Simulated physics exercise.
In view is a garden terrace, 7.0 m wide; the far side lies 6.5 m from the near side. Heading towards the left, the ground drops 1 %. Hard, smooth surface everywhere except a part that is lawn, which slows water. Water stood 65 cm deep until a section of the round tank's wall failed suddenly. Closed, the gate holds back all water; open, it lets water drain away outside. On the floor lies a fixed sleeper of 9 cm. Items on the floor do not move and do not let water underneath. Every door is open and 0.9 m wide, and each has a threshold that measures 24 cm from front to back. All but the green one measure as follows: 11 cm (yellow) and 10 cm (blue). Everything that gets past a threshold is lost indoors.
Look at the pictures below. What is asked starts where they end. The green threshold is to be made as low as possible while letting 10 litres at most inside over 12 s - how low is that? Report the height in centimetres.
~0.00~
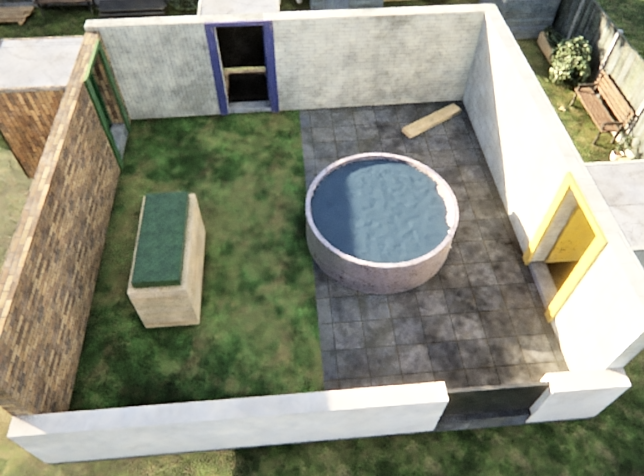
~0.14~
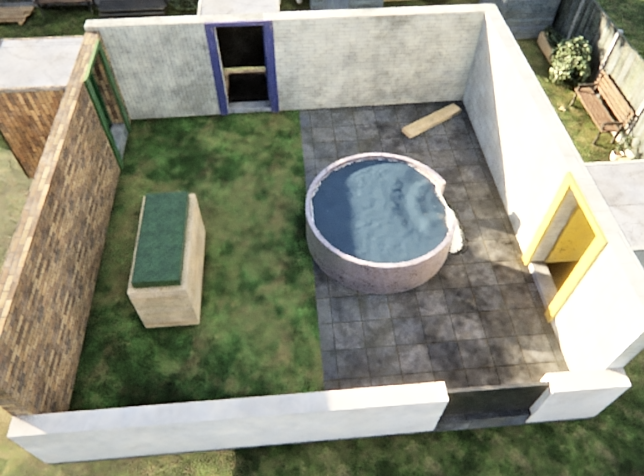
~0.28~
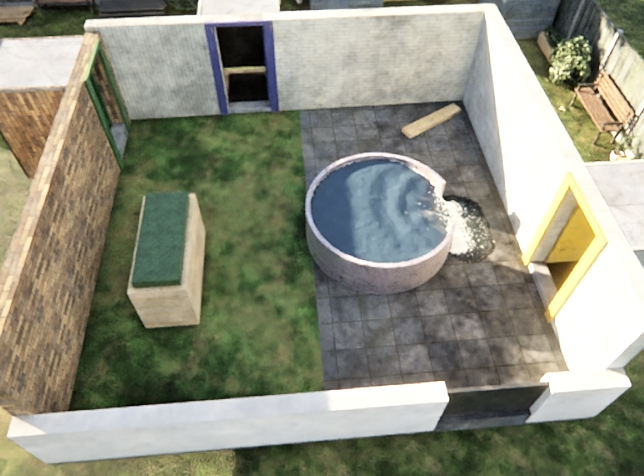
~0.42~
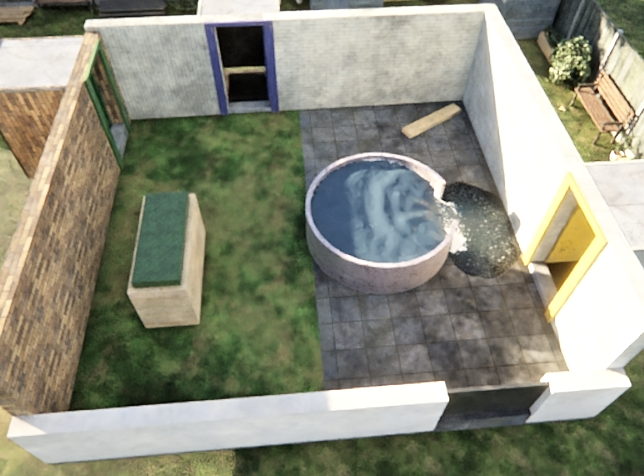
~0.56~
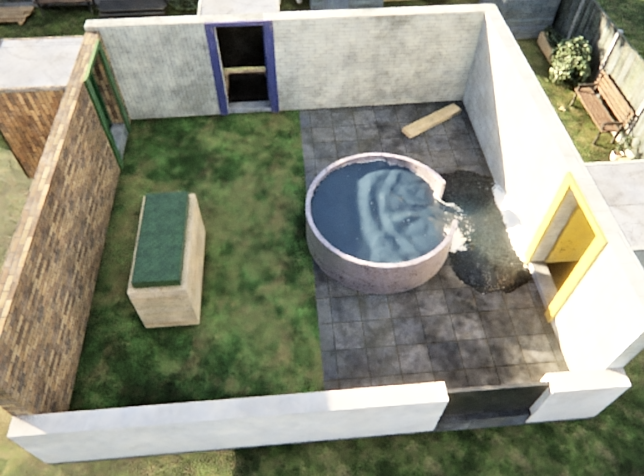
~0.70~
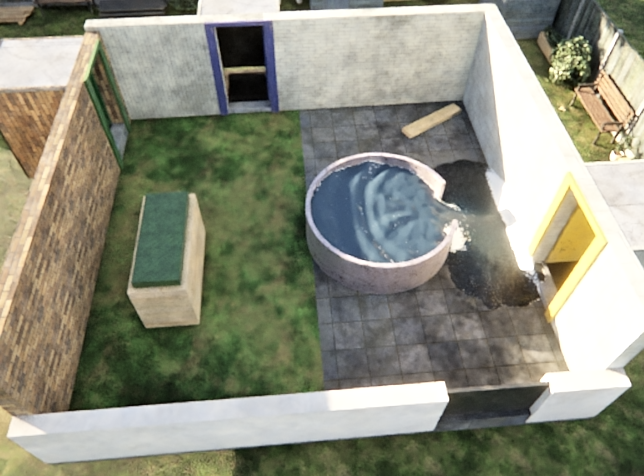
It comes to about 6 cm.
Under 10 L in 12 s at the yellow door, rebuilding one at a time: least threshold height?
For yellow: Close to 15 cm.
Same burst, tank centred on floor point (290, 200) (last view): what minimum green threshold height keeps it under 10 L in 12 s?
Some 6.0 cm.
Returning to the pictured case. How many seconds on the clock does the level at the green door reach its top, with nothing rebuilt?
Some 11.5 s, more or less.
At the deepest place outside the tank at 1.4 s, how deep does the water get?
I'd estimate roughly 43 cm.
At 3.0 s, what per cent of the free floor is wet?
I'd estimate about 30 percent.
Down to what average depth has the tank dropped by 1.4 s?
49 cm, roughly.
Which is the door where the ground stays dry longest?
That's the green one.
After 1.4 s water covers 10 % of the floor, deepest (43 cm) near (503, 223); it has not reached the green door.
After 3.0 s water covers 30 % of the floor, deepest (28 cm) near (503, 223); it has not reached the green door.
After 12.0 s water covers 100 % of the floor, deepest (12 cm) near (96, 287); 9 cm at the green door, 0 litres in over its 26 cm threshold.
At the green door as built, the water arrived by 7.2 s and peaked near 10 cm at 11.6 s.
With a threshold of 5 cm, 17 litres would have come in within the 12 s; with 7 cm, 2 litres. So under 10 litres takes about 6 cm.
